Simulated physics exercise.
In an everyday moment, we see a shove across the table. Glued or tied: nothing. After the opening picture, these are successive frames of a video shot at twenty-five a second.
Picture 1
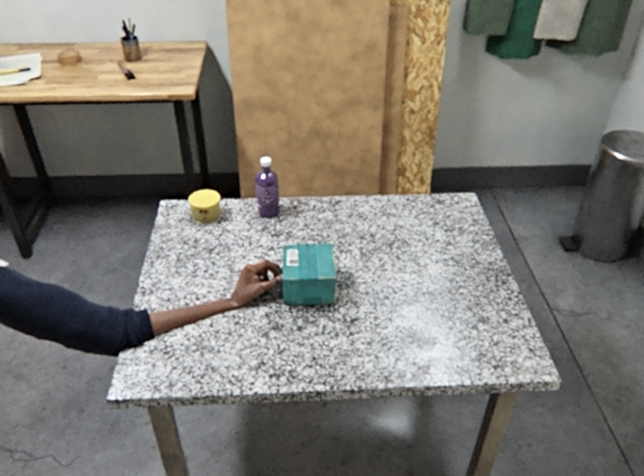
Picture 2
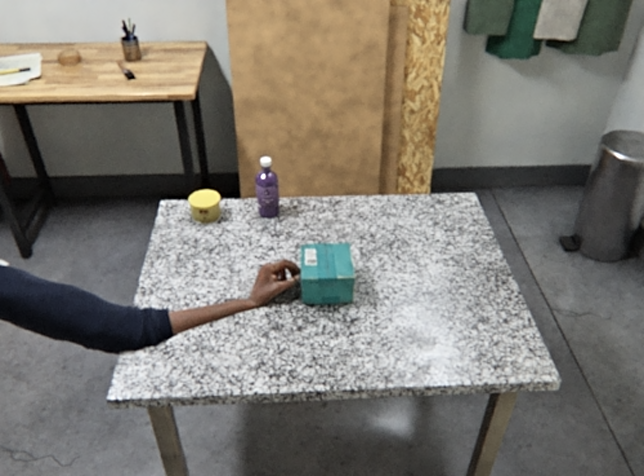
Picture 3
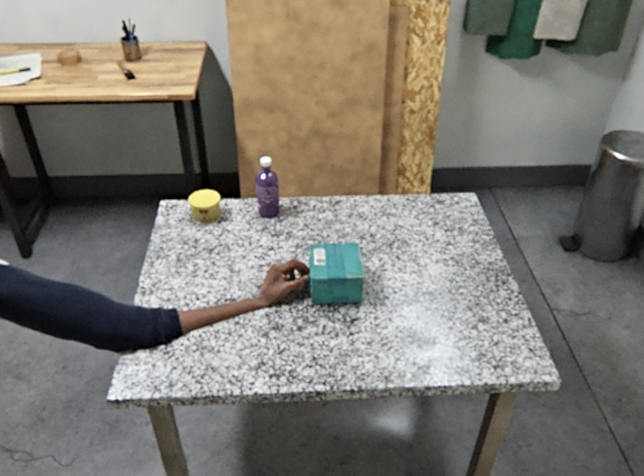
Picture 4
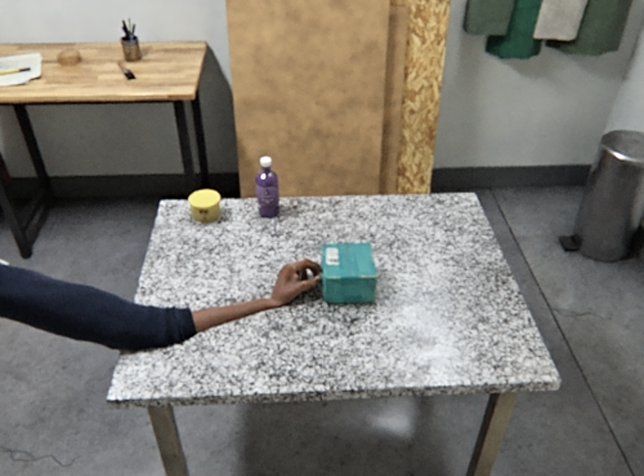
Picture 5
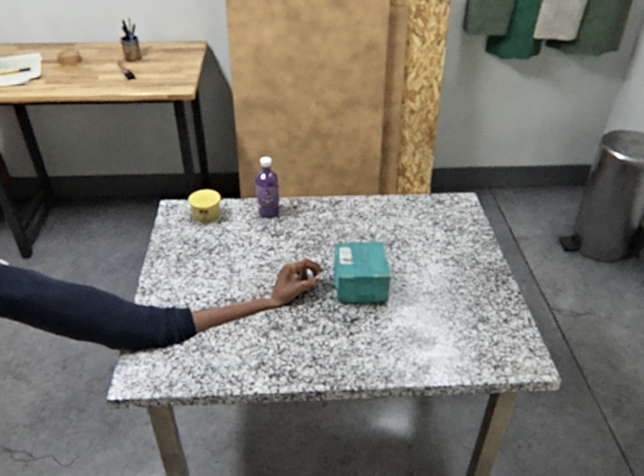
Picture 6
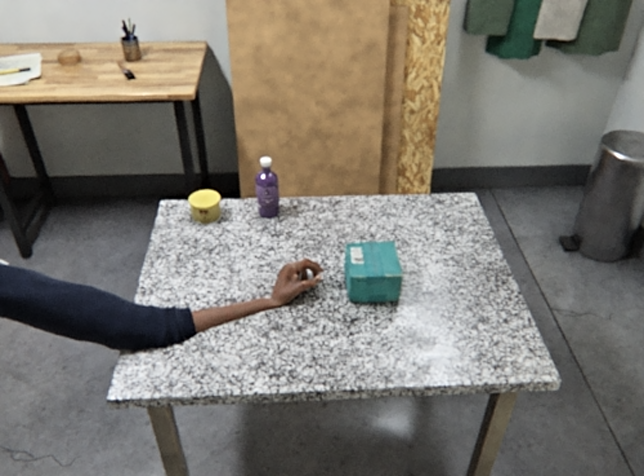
A hand pushing a turquoise box rightward across a speckled table, then staying still as the box slides farther right.
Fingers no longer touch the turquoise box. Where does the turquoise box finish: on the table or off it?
On the table.
Then, 0.10 s on from there, turquoise box shifted about its own width near (391, 271).
Then, 0.20 s on from there, turquoise box shifted about its own width near (396, 271).
In the end, moved from the start, turquoise box. At the end, from the last picture's camera, turquoise box near (396, 271).
